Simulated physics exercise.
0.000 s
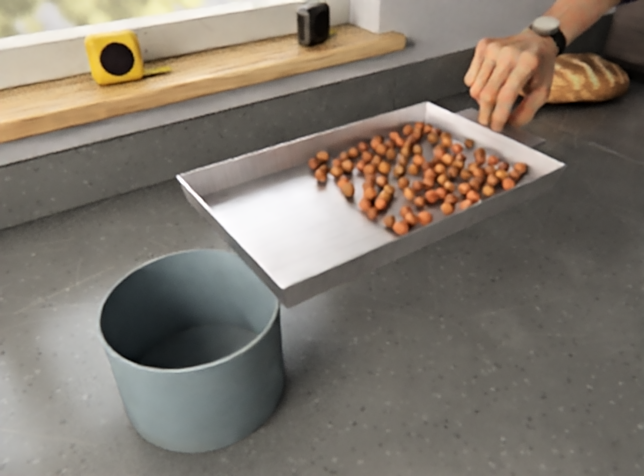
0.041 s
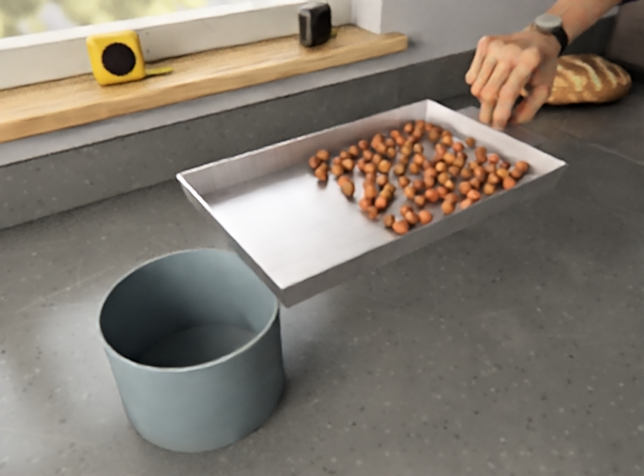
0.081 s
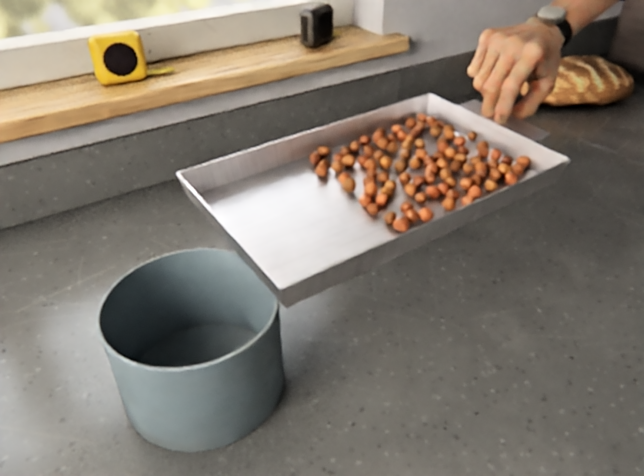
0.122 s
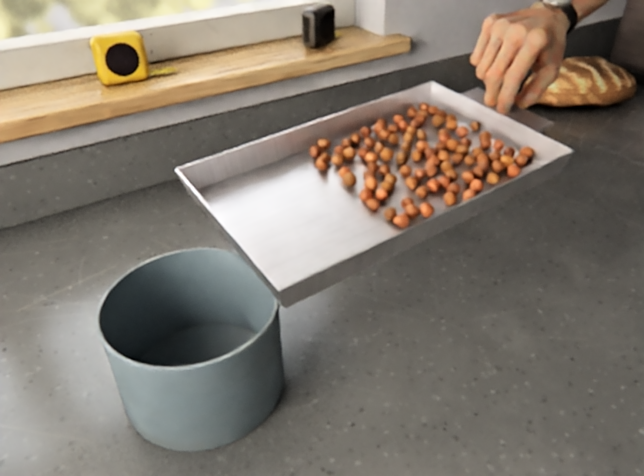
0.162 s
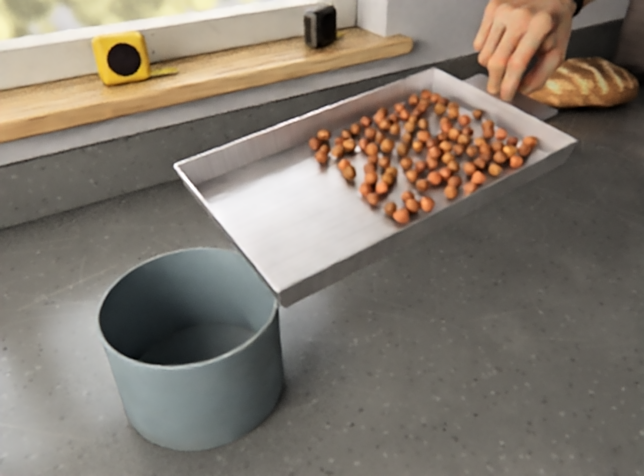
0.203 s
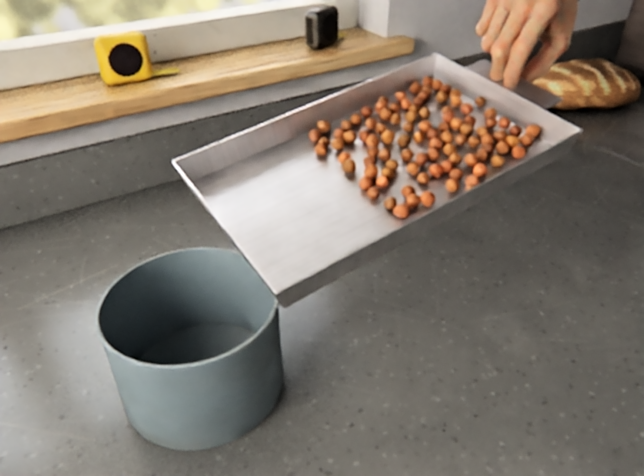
Metal tray of hazelnuts tilting gradually as a hand raises its far right end, its near left corner over a blue-grey pot.
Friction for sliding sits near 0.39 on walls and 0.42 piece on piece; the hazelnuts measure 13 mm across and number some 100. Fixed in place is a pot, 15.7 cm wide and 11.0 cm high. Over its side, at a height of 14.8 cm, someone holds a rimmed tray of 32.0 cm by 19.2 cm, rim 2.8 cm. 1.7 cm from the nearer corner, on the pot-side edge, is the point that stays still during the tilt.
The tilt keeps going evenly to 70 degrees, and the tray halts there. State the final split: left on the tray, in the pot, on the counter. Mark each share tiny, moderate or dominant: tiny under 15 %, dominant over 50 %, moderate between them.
Tray: Dominant, pot: Tiny, counter: Moderate.
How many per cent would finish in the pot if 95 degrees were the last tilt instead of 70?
In that case it comes to about 0 in a hundred.
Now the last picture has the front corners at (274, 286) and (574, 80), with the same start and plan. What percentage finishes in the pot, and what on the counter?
You'd end with pot at 30 and counter at 40.
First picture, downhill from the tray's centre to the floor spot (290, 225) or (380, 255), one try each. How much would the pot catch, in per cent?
About 20 per cent on the first try and 0 per cent on the second.
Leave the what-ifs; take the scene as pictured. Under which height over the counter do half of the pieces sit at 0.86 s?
Some 20 cm above the counter.
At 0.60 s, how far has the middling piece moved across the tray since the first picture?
11 cm.
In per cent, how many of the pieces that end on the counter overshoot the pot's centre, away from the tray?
It comes to near 70 percent.
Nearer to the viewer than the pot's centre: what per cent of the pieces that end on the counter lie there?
About 100 per cent.
After 0.60 s, tilt 39 degrees; the tray holds 100 %, the pot 0 %.
After 0.86 s, tilt 58 degrees; the tray holds 95 %, the pot 0 %.
After 1.23 s, tilt 70 degrees; the tray holds 80 %, the pot 0 %.
At rest (2.3 s), tray 75 %, pot 0 %, counter 25 %.
